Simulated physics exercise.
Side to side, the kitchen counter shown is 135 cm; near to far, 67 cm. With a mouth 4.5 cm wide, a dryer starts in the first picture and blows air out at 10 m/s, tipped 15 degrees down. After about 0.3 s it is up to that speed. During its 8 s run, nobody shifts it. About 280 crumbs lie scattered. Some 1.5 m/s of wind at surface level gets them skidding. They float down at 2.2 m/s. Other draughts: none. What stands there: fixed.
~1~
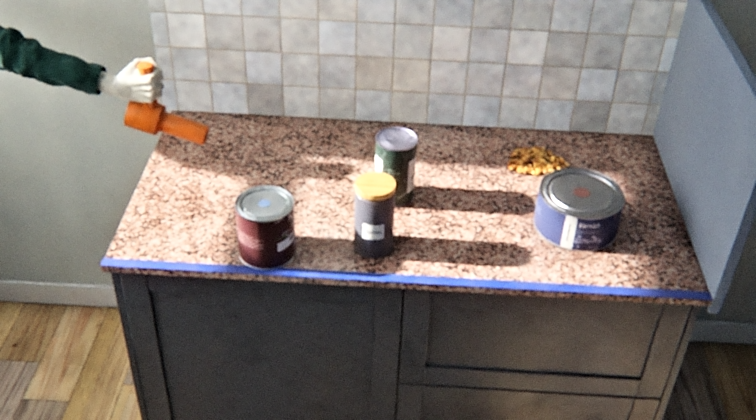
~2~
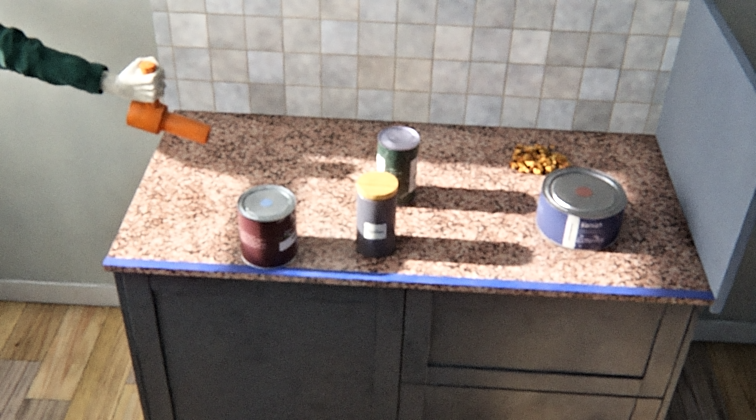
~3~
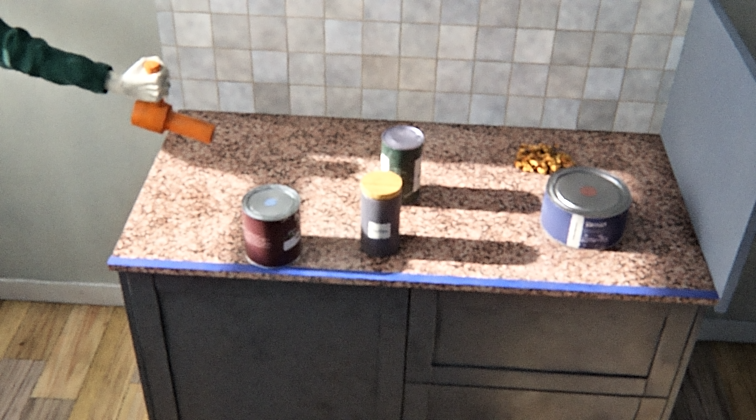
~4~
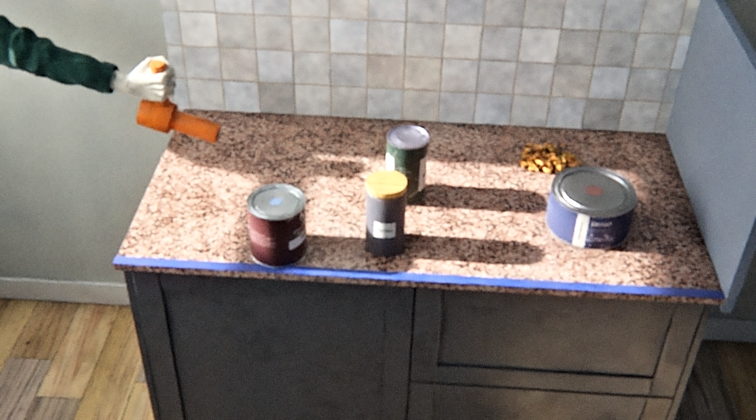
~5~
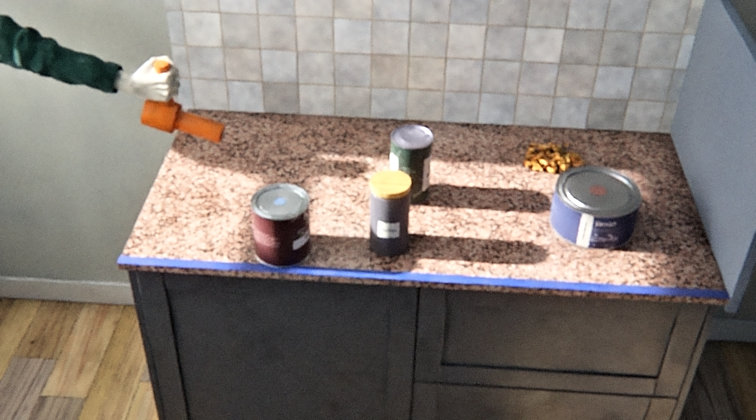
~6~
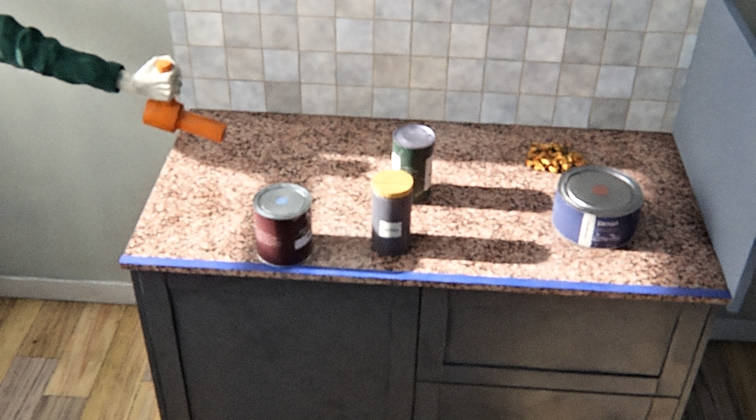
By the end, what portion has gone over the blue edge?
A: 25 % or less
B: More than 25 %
A.
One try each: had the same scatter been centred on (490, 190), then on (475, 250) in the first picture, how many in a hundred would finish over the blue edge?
Near 50 % for the first and near 0 % for the second.
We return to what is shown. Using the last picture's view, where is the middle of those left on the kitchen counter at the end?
I'd put it around (680, 142).
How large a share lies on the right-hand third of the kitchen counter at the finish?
About 100 percent.
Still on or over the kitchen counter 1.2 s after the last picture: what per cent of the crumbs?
Close to 100 in a hundred are still there at that time.
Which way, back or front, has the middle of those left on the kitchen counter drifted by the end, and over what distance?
It has shifted to the far side, by around 5 cm.
Then, 1.2 s after the last picture, 18 % are on the move or not yet settled, 0 % are over the blue edge; the middle of those still in play is near (681, 142).
Then, 2.2 s after the last picture, 15 % are on the move or not yet settled, 1 % are over the blue edge; the middle of those still in play is near (681, 142).
Then, 4.1 s after the last picture, 12 % are on the move or not yet settled, 1 % are over the blue edge; the middle of those still in play is near (681, 142).
Then, 7.7 s after the last picture, at the end, 1 % are over the blue edge; the middle of those still in play is near (680, 142).
